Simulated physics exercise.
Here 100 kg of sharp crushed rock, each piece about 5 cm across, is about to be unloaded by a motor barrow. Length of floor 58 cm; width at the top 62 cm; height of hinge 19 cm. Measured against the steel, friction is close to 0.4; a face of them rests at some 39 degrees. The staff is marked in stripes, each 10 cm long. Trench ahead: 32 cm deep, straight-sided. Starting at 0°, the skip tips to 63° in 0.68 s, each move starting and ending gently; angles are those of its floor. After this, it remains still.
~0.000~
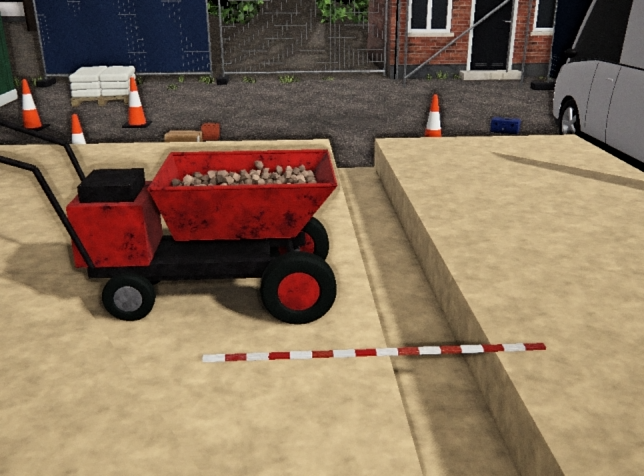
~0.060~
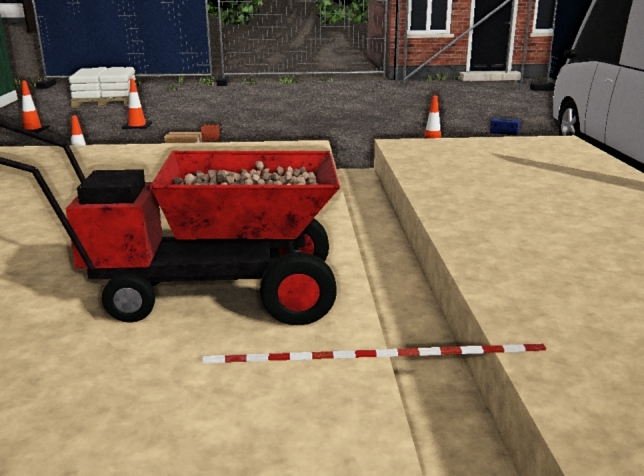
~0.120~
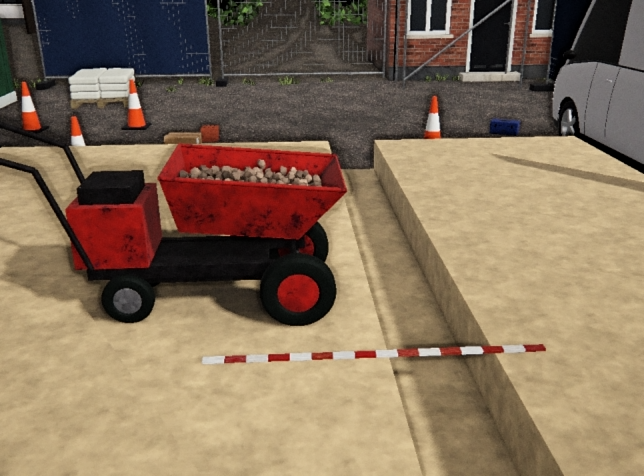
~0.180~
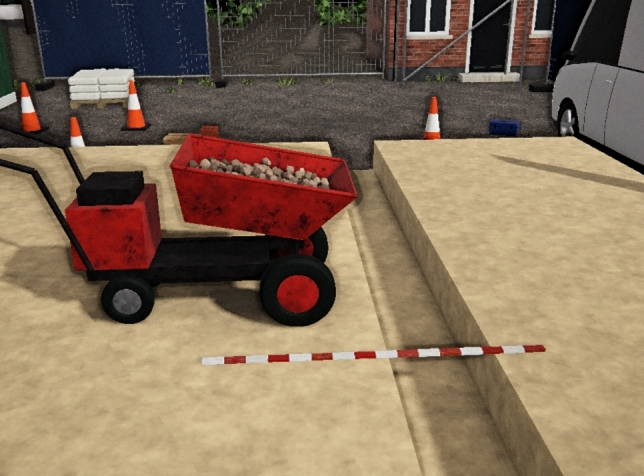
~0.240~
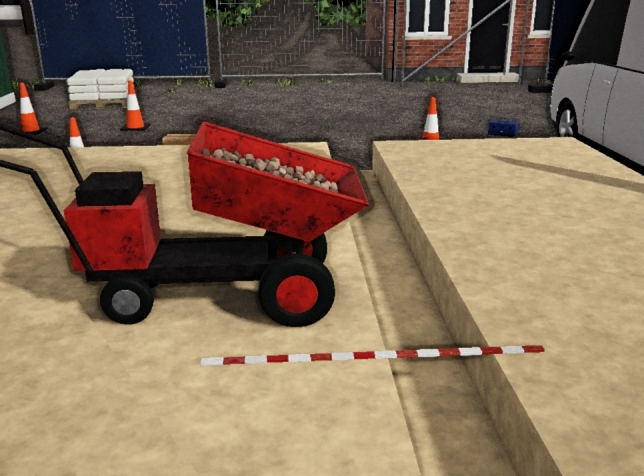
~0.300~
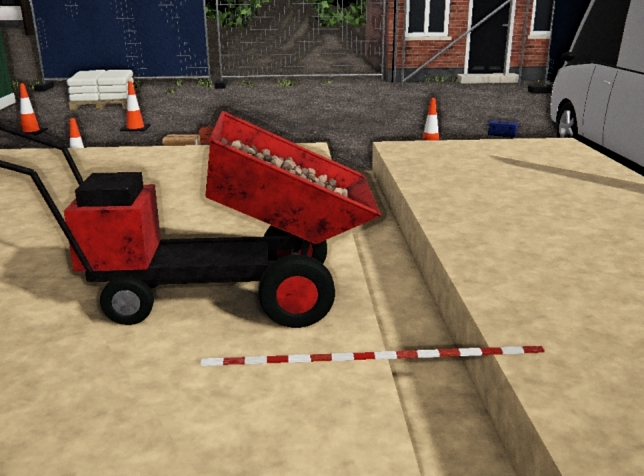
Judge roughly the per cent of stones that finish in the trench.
An estimated 44 per cent finish in the trench.
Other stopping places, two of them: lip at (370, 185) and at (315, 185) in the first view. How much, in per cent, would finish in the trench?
25 %, then 55 %.
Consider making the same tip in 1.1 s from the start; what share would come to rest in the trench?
Something close to 40 per cent.
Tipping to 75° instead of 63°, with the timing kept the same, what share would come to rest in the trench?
I'd expect around 90 in a hundred.
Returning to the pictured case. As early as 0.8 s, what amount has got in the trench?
Roughly 10% by that time.
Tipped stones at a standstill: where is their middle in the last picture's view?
Look at roughly (440, 339).
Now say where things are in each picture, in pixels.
The skip is at 0°, its lip at (337, 185); the top of the load is at (246, 175), in the first frame.
The skip is at 1°, its lip at (339, 187); the top of the load is at (241, 175); the stones move at 0.3 m/s on average, in the second frame.
Lip at (347, 191), floor tilted 5°, highest stones at (215, 172); the stones move at 0.7 m/s on average, in the third frame.
The skip is at 11°, its lip at (357, 196); the top of the load is at (213, 165); the stones move at 1.0 m/s on average, in the fourth frame.
The skip is at 18°, its lip at (369, 204); the top of the load is at (216, 157); the stones move at 1.1 m/s on average, in the fifth frame.
The skip is at 26°, its lip at (381, 215); the top of the load is at (230, 148); the stones move at 1.2 m/s on average, in the sixth frame.
After 0.5 s the floor is at 53°; 100 % in the skip; the foremost stones are at (383, 235).
After 0.8 s the floor is at 63°; 92 % in the skip, 8 % in the trench; the foremost stones are at (442, 273).
After 1.1 s the floor is at 63°; 55 % in the skip, 35 % in the trench, 10 % past the trench; the foremost stones are at (523, 286).
After 3.1 s the floor is at 63°; 46 % in the skip, 44 % in the trench, 10 % past the trench; the foremost stones are at (566, 287).
